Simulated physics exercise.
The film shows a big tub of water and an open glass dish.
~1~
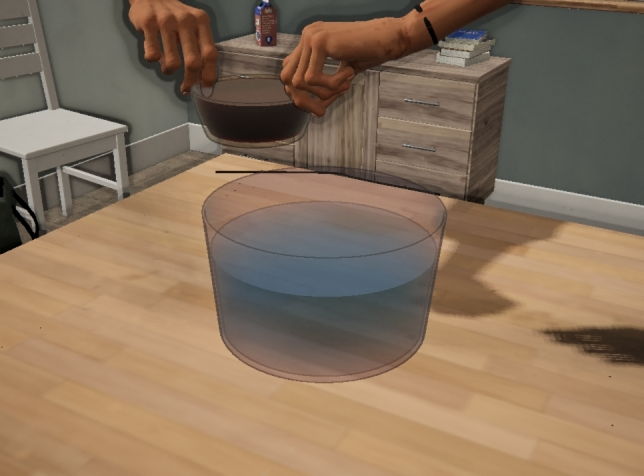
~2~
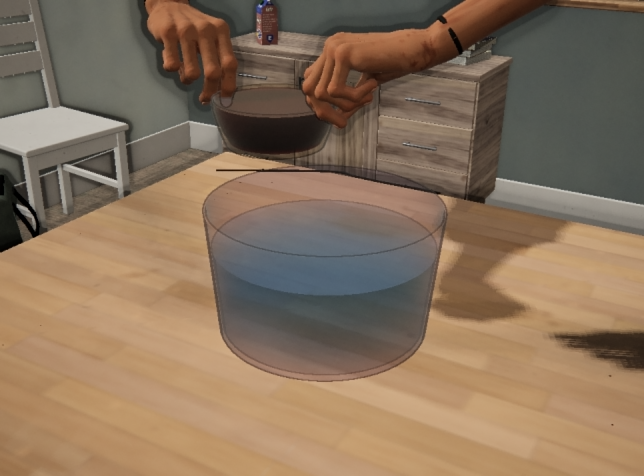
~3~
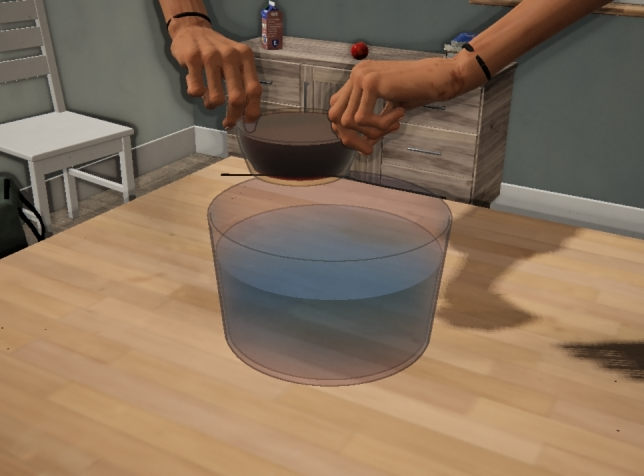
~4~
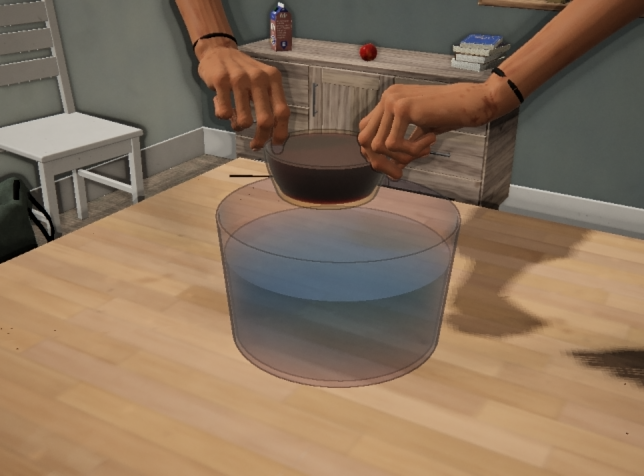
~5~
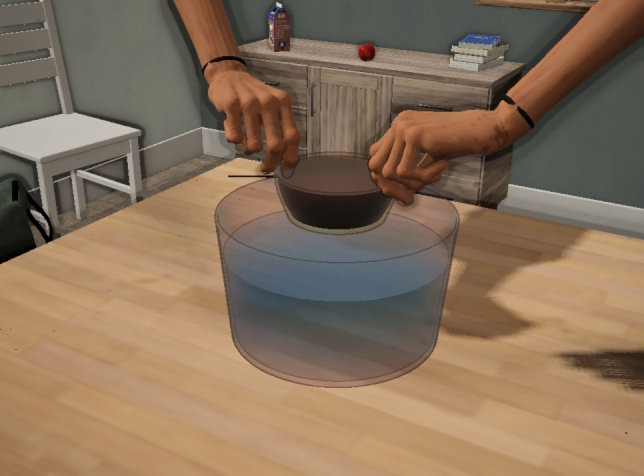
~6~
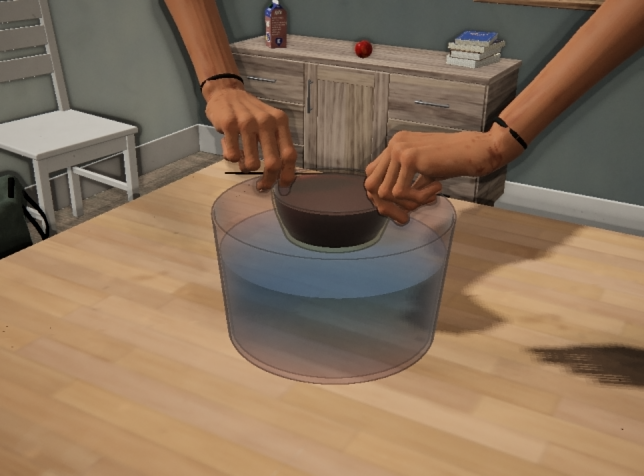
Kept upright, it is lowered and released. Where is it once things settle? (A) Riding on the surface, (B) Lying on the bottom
Lying on the bottom (B).
Shortly, the dish dips into the water.
Then, water pours in over its rim.
At the finish, the dish lies on the bottom.
